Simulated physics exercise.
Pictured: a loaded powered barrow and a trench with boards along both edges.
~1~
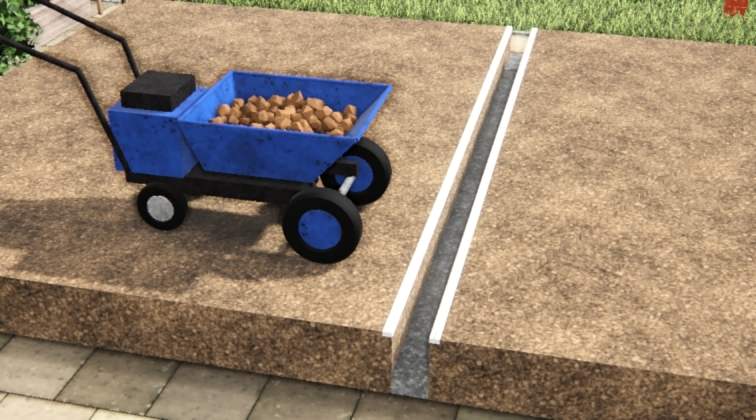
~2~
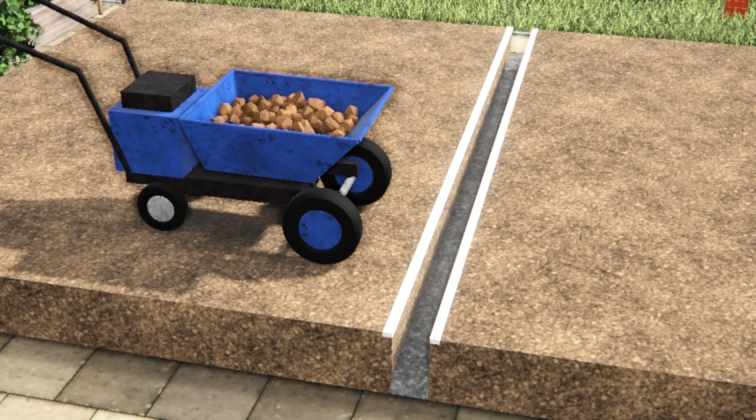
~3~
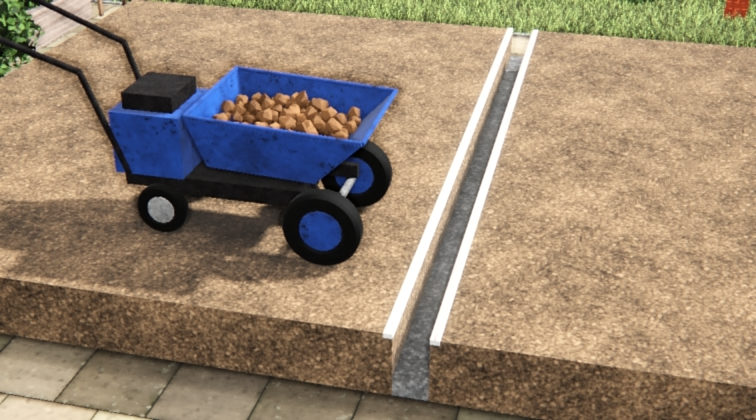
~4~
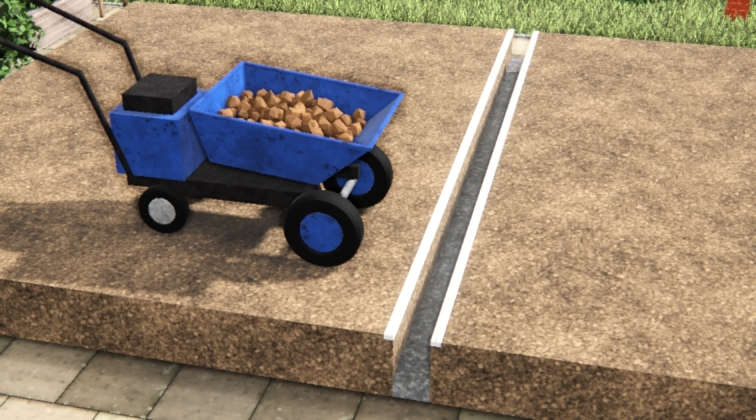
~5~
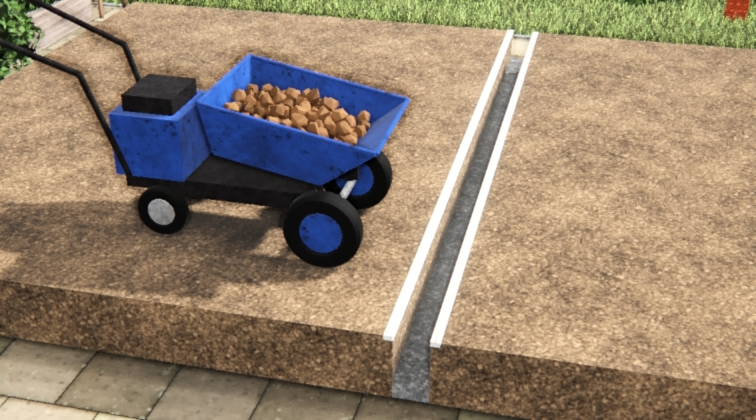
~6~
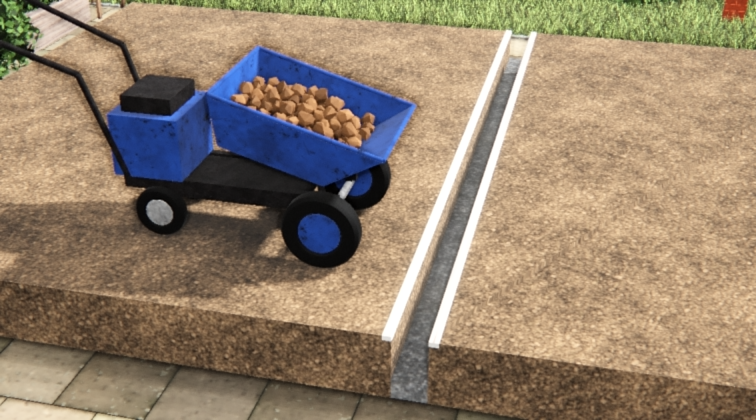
On a patch of bare brown soil beside a narrow trench edged with white boards, a blue powered barrow stood still while its skip, loaded with brown lumps, slowly tilted toward the right.
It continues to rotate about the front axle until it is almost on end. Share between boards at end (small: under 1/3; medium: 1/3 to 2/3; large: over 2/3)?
Medium.
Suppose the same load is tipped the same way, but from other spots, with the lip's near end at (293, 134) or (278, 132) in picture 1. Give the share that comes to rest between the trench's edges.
The shares come out close to 50 and 30 per cent, in that order.
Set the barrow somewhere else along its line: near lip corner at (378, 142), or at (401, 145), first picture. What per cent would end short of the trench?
In order: 0 % and 0 %.
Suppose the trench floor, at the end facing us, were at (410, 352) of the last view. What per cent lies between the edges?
I'd say around 40 in a hundred.
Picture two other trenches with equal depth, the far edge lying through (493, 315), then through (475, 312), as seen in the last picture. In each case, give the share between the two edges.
First try: About 100 %; second try: About 90 %.
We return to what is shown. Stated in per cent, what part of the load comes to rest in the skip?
Roughly 0 %.
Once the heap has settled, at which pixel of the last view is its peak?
Roughly (486, 233).
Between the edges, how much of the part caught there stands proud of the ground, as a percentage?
Roughly 0 percent of them.
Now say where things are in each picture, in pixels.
Lip of the skip near (356, 140), level; top of the load near (283, 117), clay clods; first edge of the trench near (401, 298); far edge near (446, 304), the trench under half as wide as the skip, and about as deep as wide, in the first picture.
Lip of the skip near (358, 141), level; top of the load near (284, 116), in the second picture.
Lip of the skip near (362, 144), tipped barely; top of the load near (273, 117), in the third picture.
Lip of the skip near (369, 149), tipped a little; top of the load near (267, 115), in the fourth picture.
Lip of the skip near (376, 154), tipped a little; top of the load near (272, 111), in the fifth picture.
Lip of the skip near (383, 161), tipped clearly; top of the load near (268, 103); first edge of the trench near (400, 302); far edge near (445, 308), in the sixth picture.
Shortly afterwards, skip tipped well over; the whole lot in the skip.
Next, skip tipped steeply; the bulk in the skip; a little in or heaped over the trench; a little beyond it; only a few falling.
Some moments later, skip tipped right over; only a few in the skip; near a third in or heaped over the trench; near half beyond it.
In the end, skip tipped right over; near half in or heaped over the trench; near half beyond it.
